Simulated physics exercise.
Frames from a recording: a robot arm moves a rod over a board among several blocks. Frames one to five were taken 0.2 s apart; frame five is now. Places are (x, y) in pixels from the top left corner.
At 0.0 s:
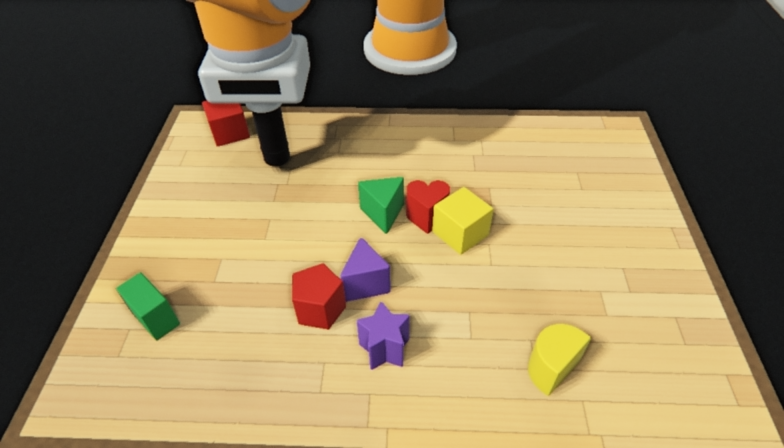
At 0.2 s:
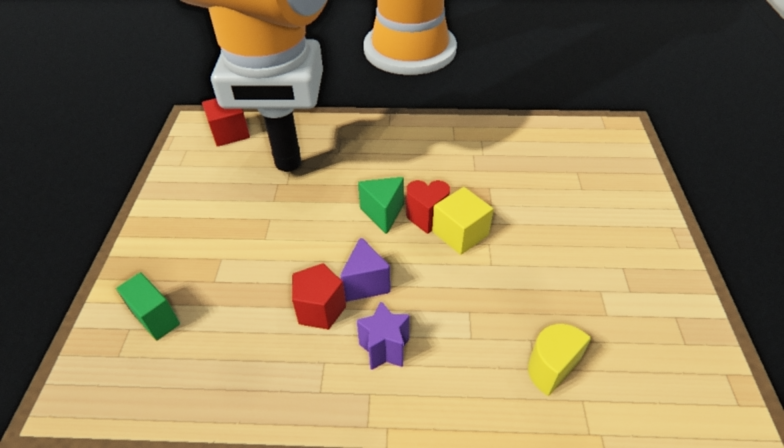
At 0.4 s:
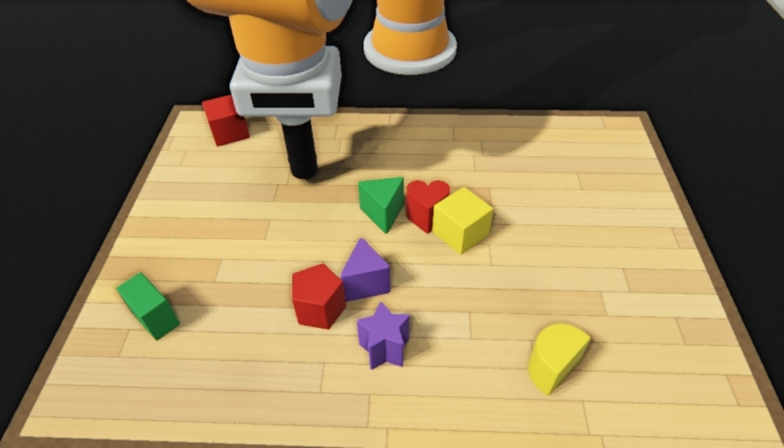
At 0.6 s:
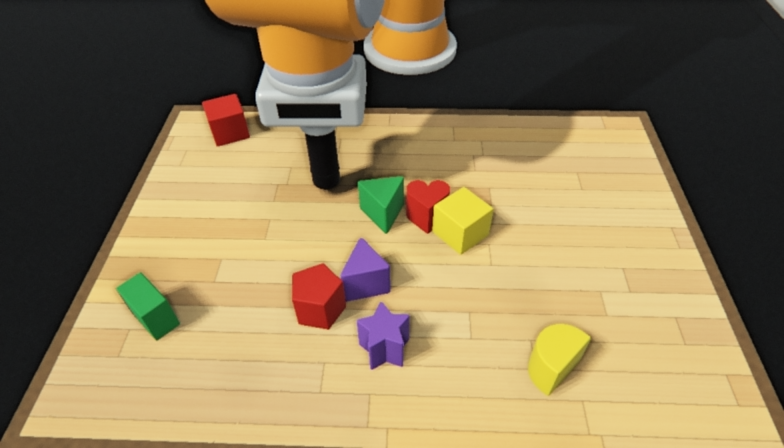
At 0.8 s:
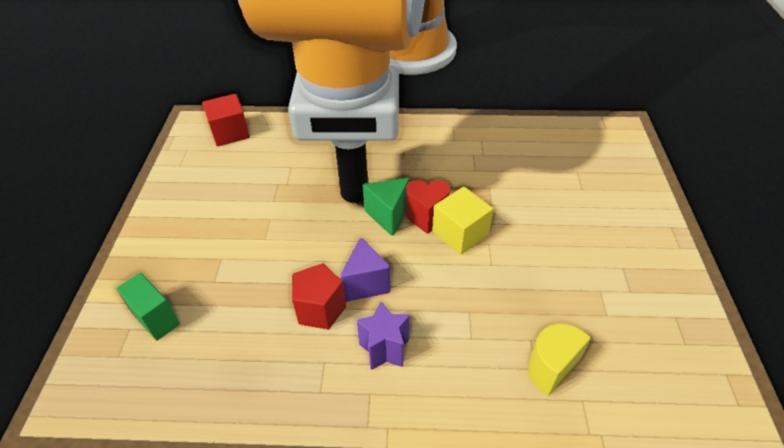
A robot arm moves its black rod right across the board and nudges the green triangle.
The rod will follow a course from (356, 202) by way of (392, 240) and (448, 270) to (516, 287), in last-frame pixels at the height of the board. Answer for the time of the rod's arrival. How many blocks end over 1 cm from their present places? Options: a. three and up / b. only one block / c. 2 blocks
That would be b.
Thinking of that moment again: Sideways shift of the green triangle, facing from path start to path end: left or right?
The shift is leftward.
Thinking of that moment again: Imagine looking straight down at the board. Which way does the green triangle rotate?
It spins anti-clockwise.
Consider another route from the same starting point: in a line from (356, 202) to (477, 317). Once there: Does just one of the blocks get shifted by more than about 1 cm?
Yes
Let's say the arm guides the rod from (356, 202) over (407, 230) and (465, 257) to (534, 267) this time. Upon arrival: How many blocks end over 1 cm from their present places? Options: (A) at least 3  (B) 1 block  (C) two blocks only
Choice A: At least 3.
On the path given first. One third of the way, rod (392, 232); green triangle (424, 215), turned 65° anticlockwise; red heart (433, 189).
Two thirds of the way, rod (448, 262); green triangle (483, 240), turned 90° anticlockwise; red heart (433, 189); yellow square block (469, 205), turned 20° anticlockwise.
At the end, rod (518, 279); purple triangle in place; green triangle (542, 241), turned 140° anticlockwise; red heart (433, 189); yellow square block (469, 205), turned 20° anticlockwise.
